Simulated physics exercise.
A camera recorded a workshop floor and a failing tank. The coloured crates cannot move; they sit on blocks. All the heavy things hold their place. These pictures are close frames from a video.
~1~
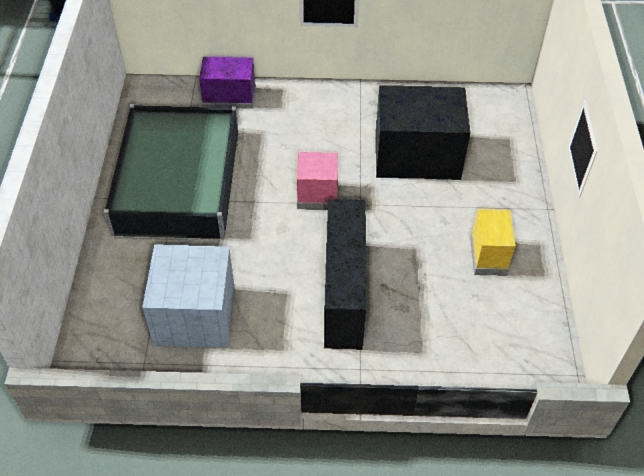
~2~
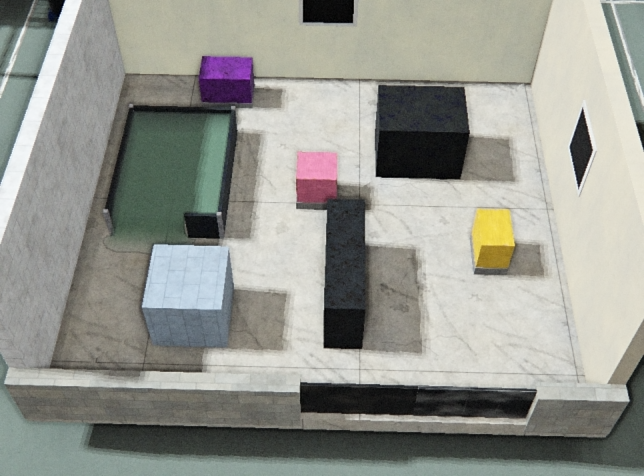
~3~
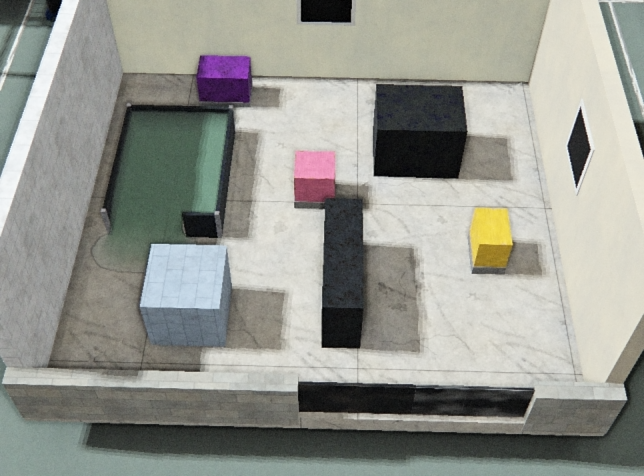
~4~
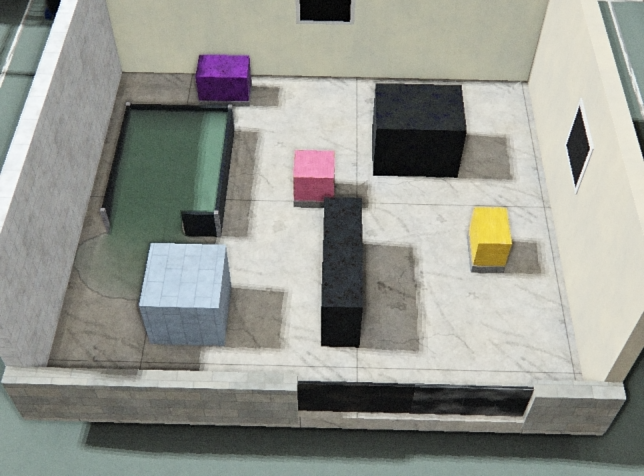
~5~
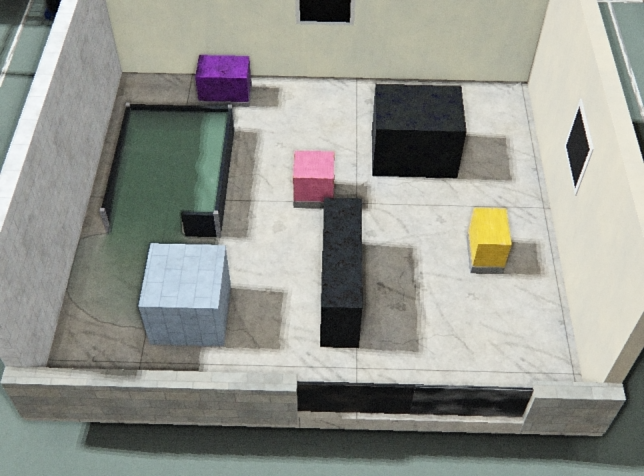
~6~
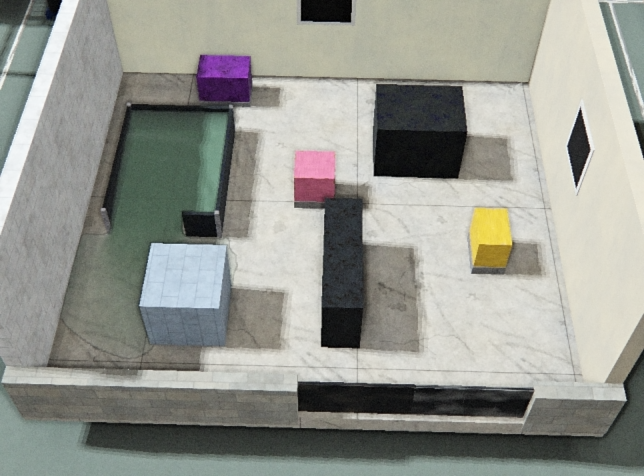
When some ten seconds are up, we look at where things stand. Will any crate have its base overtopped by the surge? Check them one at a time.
Each in turn: The yellow crate is spared, the pink crate is spared, the purple crate is spared.
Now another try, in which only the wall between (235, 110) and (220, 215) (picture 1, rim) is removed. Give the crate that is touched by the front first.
My answer: The pink-painted one.
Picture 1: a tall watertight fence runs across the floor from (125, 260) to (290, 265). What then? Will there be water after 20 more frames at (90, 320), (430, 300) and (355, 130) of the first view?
One by one: Soaked, spared, spared.
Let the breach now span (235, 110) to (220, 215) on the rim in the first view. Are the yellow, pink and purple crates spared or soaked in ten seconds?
Result - yellow one is missed; pink one is hit by the flood; purple one is missed.
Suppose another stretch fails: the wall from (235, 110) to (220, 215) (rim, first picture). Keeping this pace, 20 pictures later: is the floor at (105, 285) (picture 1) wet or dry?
I'd say it's left alone there.
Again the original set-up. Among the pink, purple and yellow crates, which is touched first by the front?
That would be the one in pink.
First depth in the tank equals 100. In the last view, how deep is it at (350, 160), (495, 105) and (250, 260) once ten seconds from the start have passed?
First spot roughly 2 %, second 4 %, third 10 %.
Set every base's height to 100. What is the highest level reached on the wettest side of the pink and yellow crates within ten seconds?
Taking them in the order asked, 60 percent and 40 percent.
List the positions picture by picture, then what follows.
Still water in the water tank at (174, 161), in the first picture.
The front is at (110, 245), out from the gap at (150, 227), in the second picture.
Water pours out at (148, 228) and has run to (103, 263), in the third picture.
The front is at a hidden place, out from the gap at (148, 227), in the fourth picture.
Water pours out at (147, 228) and has run to a hidden place, in the fifth picture.
The front is at (138, 349), out from the gap at (148, 227), in the sixth picture.
A moment on, water covers 15 % of the floor; the yellow crate not reached, the pink crate not reached, the purple crate not reached.
Next, water covers 20 % of the floor; the yellow crate not reached, the pink crate not reached, the purple crate not reached.
Then, water covers 30 % of the floor; the yellow crate not reached, the pink crate water round its plinth, the purple crate not reached.
Later, water covers 50 % of the floor; the yellow crate water round its plinth, the pink crate water round its plinth, the purple crate not reached.
In the end, water covers 85 % of the floor; the yellow crate stayed above the water, the pink crate stayed above the water, the purple crate stayed above the water.
